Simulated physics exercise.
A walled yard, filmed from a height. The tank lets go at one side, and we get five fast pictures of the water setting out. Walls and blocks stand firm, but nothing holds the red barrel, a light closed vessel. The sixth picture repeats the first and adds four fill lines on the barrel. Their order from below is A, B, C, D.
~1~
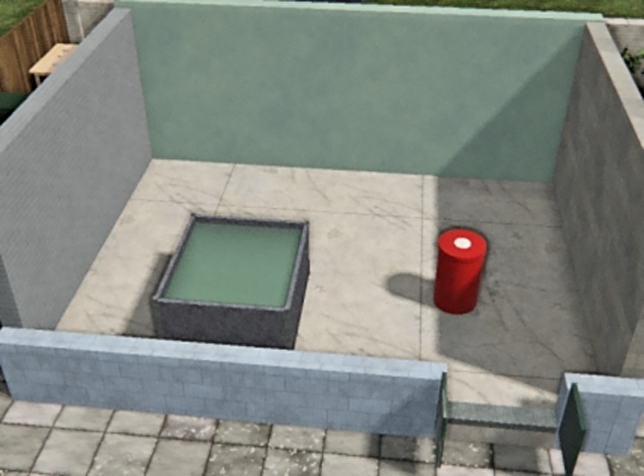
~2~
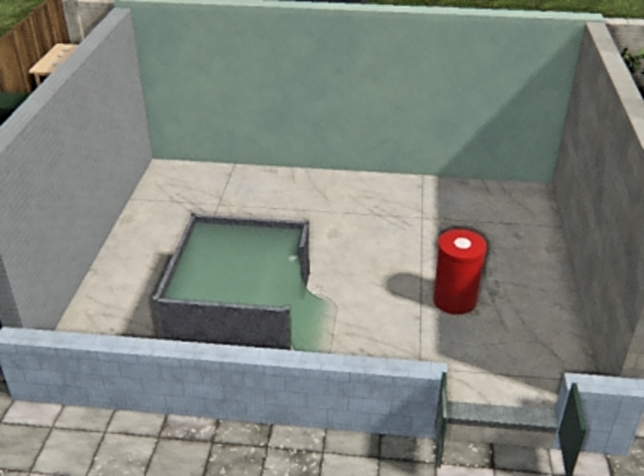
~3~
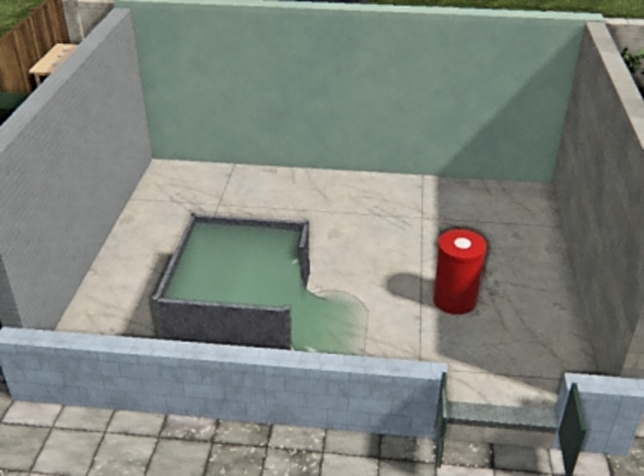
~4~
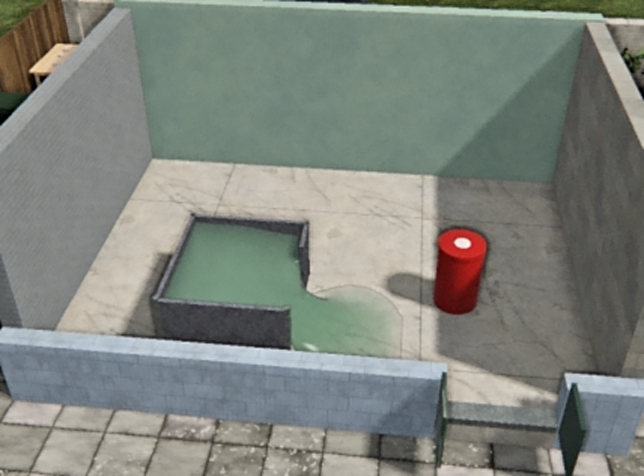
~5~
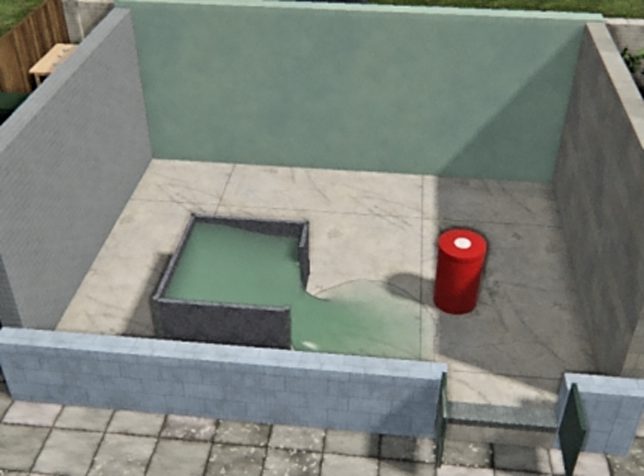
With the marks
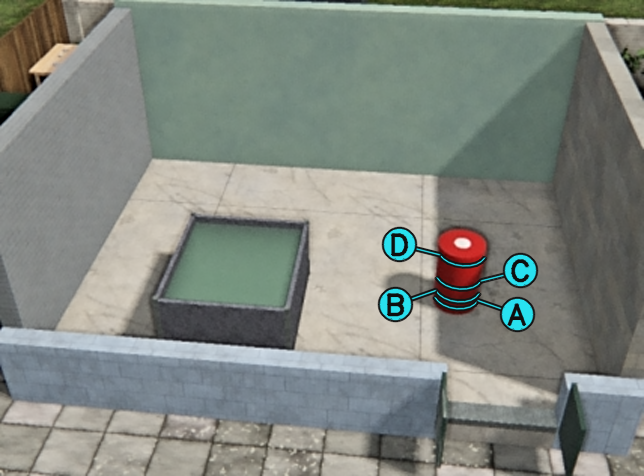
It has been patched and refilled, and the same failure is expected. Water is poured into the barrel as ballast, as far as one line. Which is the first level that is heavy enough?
Take C.
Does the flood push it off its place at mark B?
Yes, that goes wrong.
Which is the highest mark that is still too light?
B it is.
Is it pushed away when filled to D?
No, that is safe.
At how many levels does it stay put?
Two of the four.
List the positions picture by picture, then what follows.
In the first frame, lid of the red barrel at (462, 243); tank full, its middle at (237, 264); open gate at (505, 372).
In the second frame, 2 % of the ground under water, its edge towards the barrel at (329, 311).
In the third frame, 4 % of the ground under water, its edge towards the barrel at (357, 303).
In the fourth frame, 7 % of the ground under water, its edge towards the barrel at (393, 315).
In the fifth frame, lid of the red barrel at (462, 243); 9 % of the ground under water, its edge towards the barrel at (419, 310).
In cyan, A at (456, 308); B at (457, 301); C at (459, 289); D at (462, 265); from the bottom up A, B, C, D.
With A, it is pushed about 4 times its own width away.
With B, it is pushed about half its own width away.
With C, it does not move.
With D, it does not move.
